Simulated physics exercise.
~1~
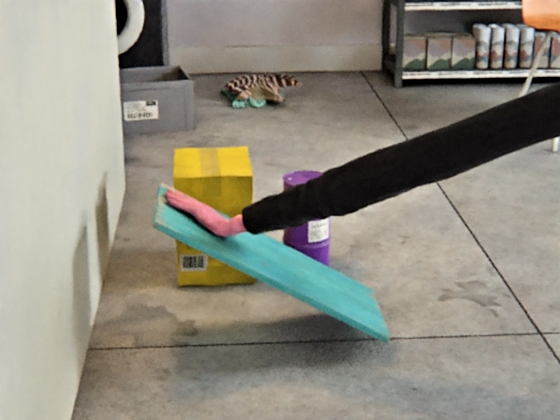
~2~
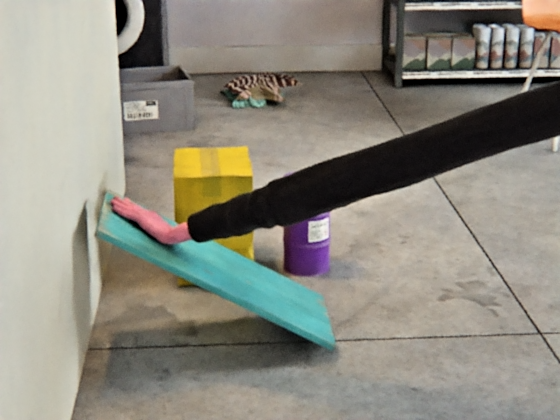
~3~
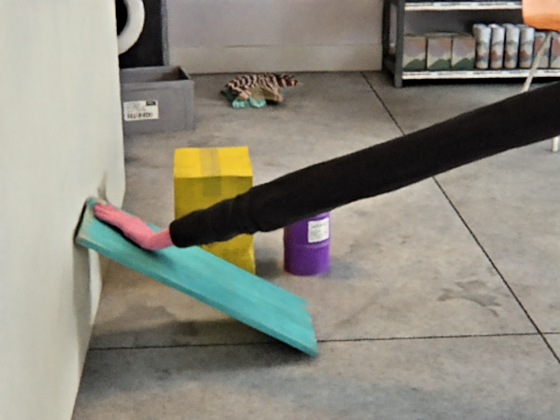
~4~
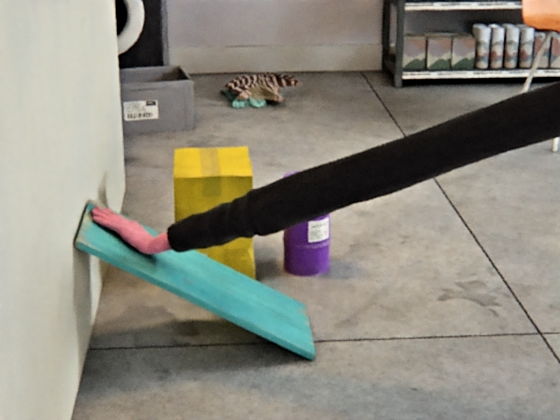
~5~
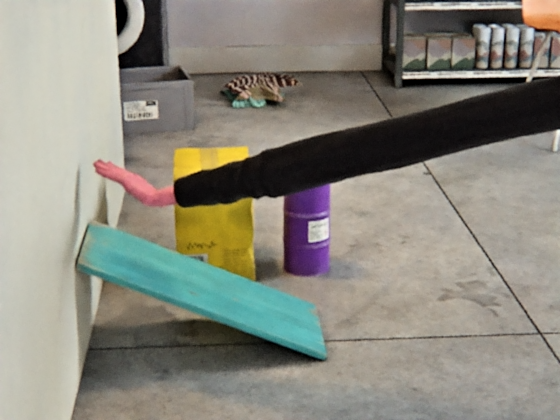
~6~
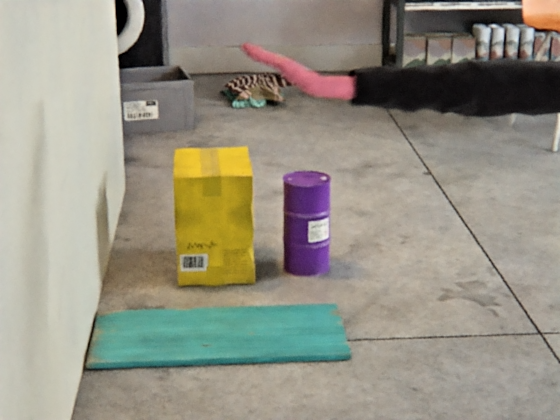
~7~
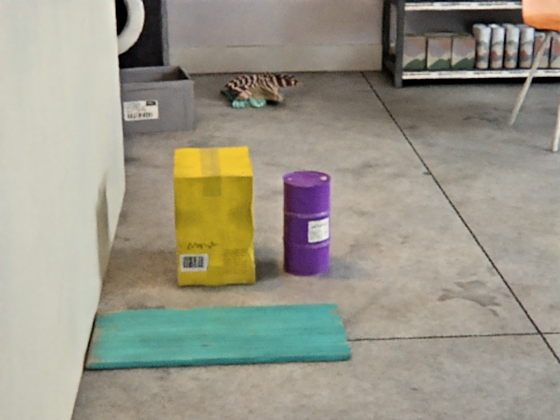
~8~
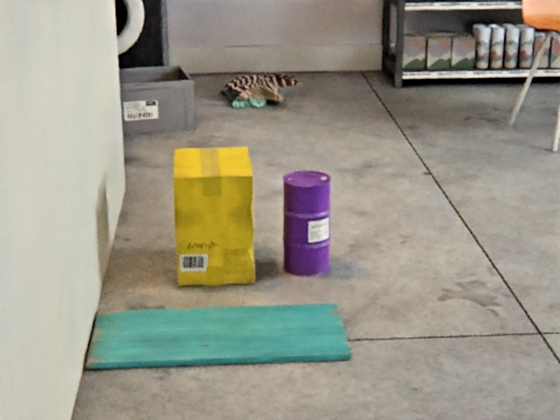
The clip shows a hand moving a tilted turquoise board left and leaning it against a wall, in front of a yellow box and a purple canister. After the hand lets go and withdraws, the board slides down and ends lying flat on the floor.
